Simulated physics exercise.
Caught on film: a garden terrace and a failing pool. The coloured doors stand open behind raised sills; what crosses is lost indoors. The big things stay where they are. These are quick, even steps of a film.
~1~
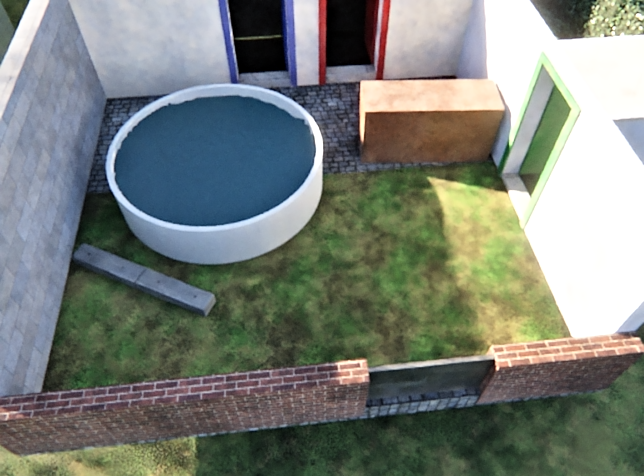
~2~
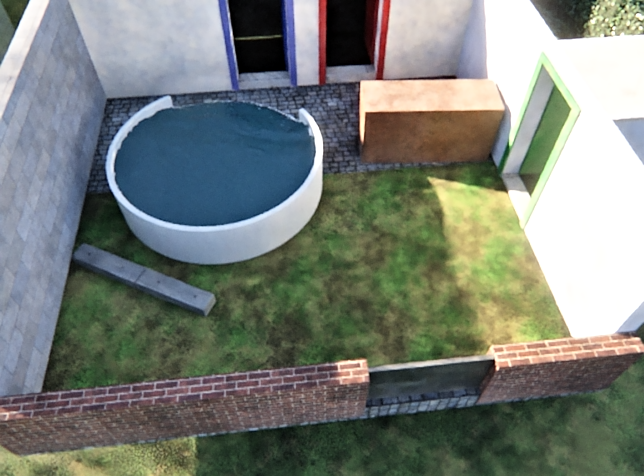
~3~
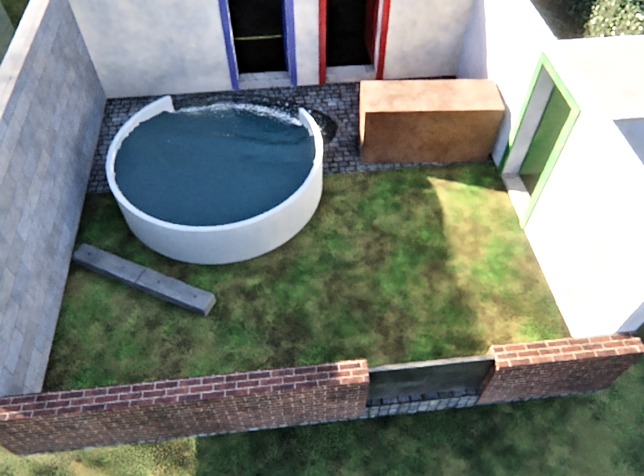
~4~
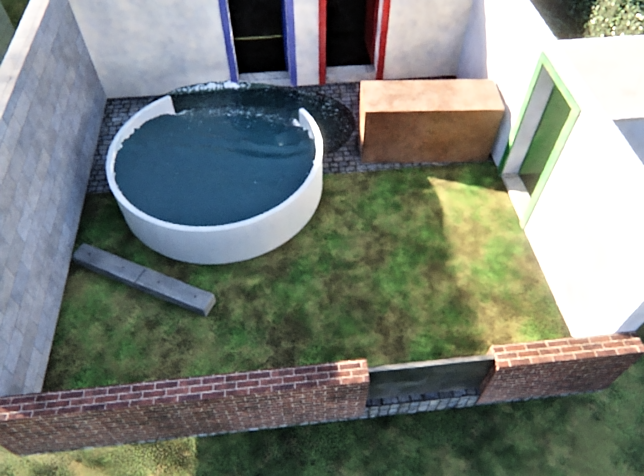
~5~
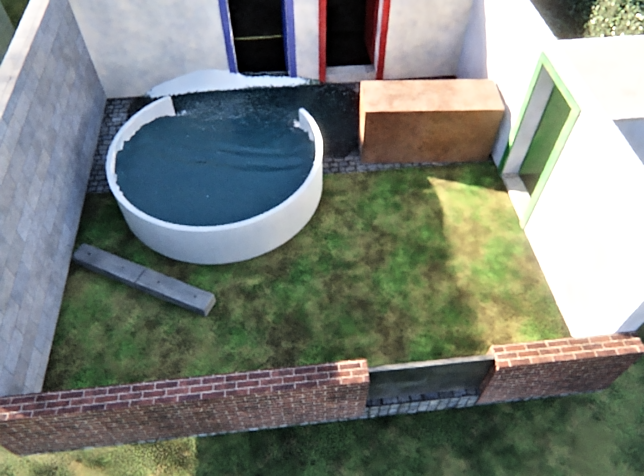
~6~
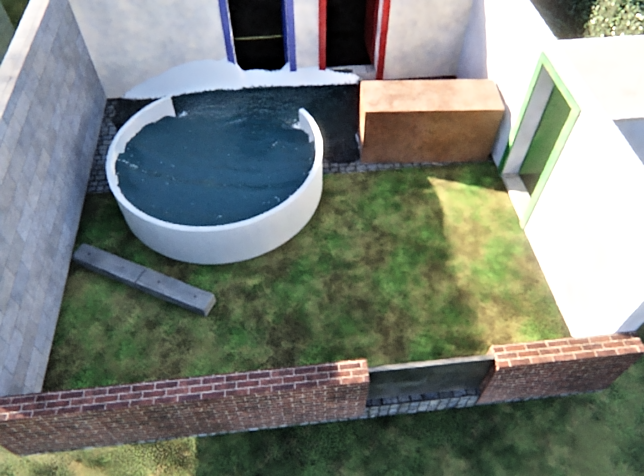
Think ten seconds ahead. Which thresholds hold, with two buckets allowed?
In the end: The red door floods; the green door holds within the limit; the blue door floods.
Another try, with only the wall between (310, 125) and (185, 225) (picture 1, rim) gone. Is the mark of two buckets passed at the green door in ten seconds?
Green door lets more in.
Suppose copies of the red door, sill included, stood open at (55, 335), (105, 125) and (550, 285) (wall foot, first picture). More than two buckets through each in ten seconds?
In turn: Stays under, floods, keeps below it.
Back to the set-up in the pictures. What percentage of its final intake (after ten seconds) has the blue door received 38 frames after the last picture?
About 95 per cent.
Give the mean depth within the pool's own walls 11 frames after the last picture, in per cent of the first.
Near 48 in a hundred.
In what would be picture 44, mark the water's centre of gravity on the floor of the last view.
Around (276, 153).
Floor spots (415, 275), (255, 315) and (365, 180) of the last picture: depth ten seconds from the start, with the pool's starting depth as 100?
Roughly 8, 10 and 6 per cent, in turn.
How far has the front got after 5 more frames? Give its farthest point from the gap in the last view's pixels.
Near (455, 75).
A moment on, water covers 25 % of the floor; the red door under two buckets in, the green door not reached, the blue door far over two buckets in.
Next, water covers 35 % of the floor; the red door under two buckets in, the green door not reached, the blue door far over two buckets in.
Then, water covers 45 % of the floor; the red door over two buckets in, the green door wet at the sill, nothing in, the blue door far over two buckets in.
Later, water covers 80 % of the floor; the red door far over two buckets in, the green door wet at the sill, nothing in, the blue door far over two buckets in.
In the end, water covers 95 % of the floor; the red door far over two buckets in, the green door wet at the sill, nothing in, the blue door far over two buckets in.
